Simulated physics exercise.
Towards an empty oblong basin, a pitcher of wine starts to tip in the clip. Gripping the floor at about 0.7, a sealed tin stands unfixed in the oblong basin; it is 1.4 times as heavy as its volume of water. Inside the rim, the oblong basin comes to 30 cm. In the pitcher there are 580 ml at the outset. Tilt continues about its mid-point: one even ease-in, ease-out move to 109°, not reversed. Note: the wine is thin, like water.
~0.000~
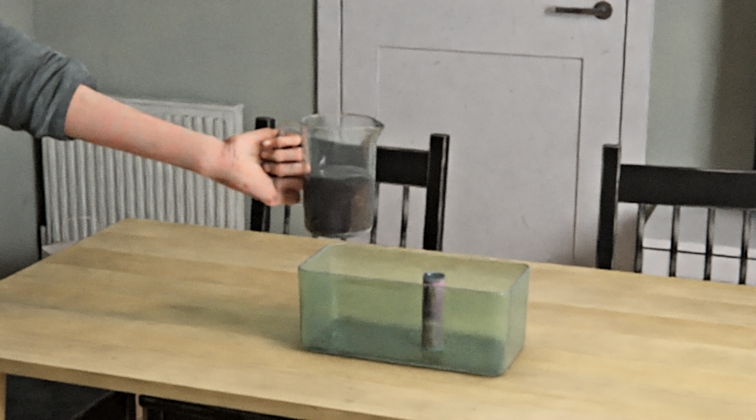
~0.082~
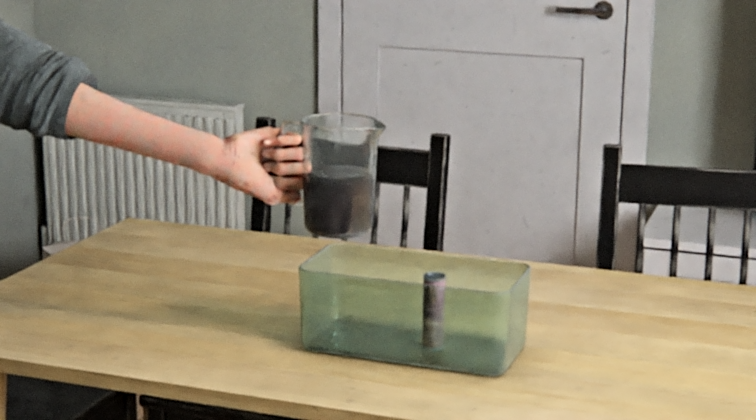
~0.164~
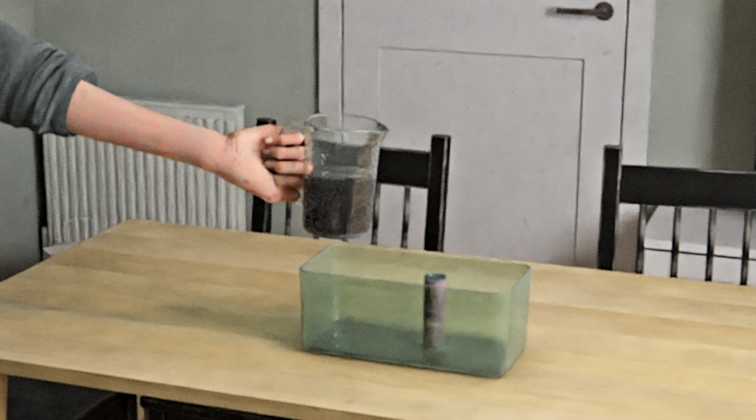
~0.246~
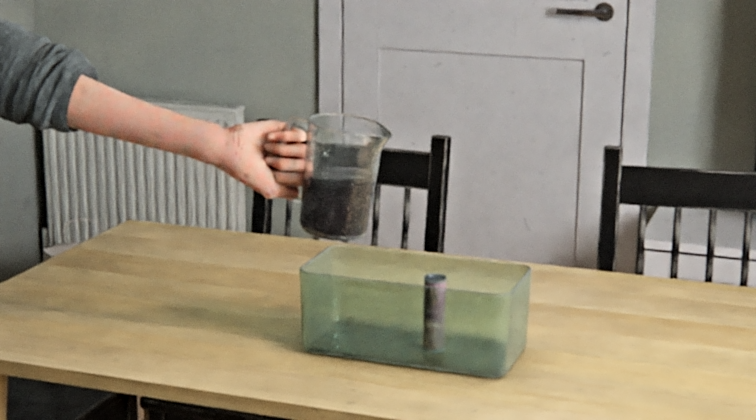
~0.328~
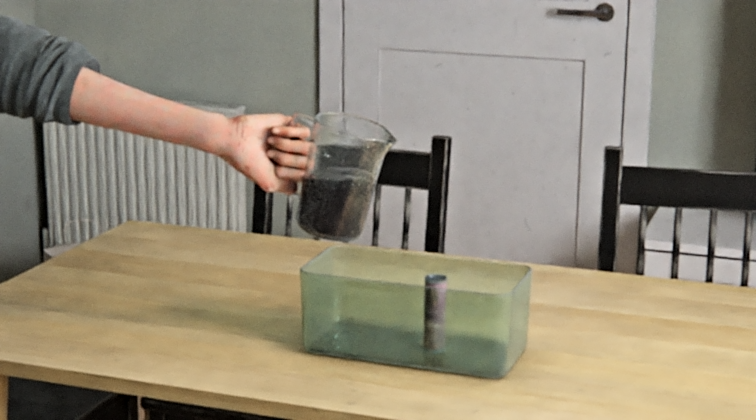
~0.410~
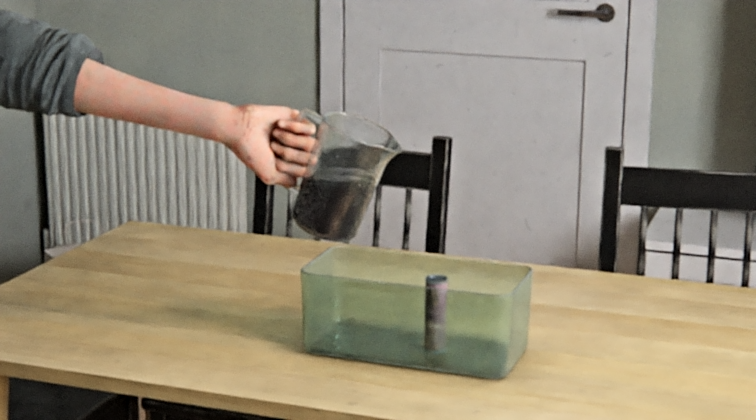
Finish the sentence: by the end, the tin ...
By the end, the tin has toppled.
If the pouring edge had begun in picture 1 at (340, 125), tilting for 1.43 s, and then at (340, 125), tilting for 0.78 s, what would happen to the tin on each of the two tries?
The tin stays vertical the first time and stays vertical the second time.
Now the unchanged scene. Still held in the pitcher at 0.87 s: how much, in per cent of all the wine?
Some 98 % of it is still there.
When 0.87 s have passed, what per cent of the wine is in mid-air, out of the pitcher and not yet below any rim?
Some 2 per cent, I reckon.
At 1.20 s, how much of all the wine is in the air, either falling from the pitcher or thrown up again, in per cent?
Estimate: About 16 in a hundred.
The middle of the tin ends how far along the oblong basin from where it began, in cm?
It finishes around 6.5 cm from where it began.
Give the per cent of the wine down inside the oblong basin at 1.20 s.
Looks like about 42 % of the whole amount.
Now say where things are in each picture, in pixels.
In the first picture, tilt 0°; pouring edge (384, 126); surface from (309, 169) to (372, 175); the oblong basin's rim runs from (314, 257) to (520, 280); the tin's top is at (434, 279).
In the second picture, tilt 1°; pouring edge (385, 127); surface from (309, 170) to (373, 175).
In the third picture, tilt 4°; pouring edge (388, 130); surface from (310, 171) to (373, 176).
In the fourth picture, tilt 8°; pouring edge (391, 135); surface from (310, 171) to (374, 177).
In the fifth picture, tilt 14°; pouring edge (396, 142); surface from (310, 173) to (374, 178).
In the sixth picture, tilt 21°; pouring edge (401, 150); surface from (309, 174) to (376, 179).
After 0.87 s the tilt is 72° and 98 per cent is still to pour; the tin stands where it began.
After 1.20 s the tilt is 102° and 41 per cent is still to pour; the tin stands where it began.
After 1.55 s the tilt is 109° and 2 per cent is still to pour; the tin lies on its side.
After 1.93 s the tilt is 109° and 0 per cent is still to pour; the tin lies on its side.
In the end the tin lies on its side.
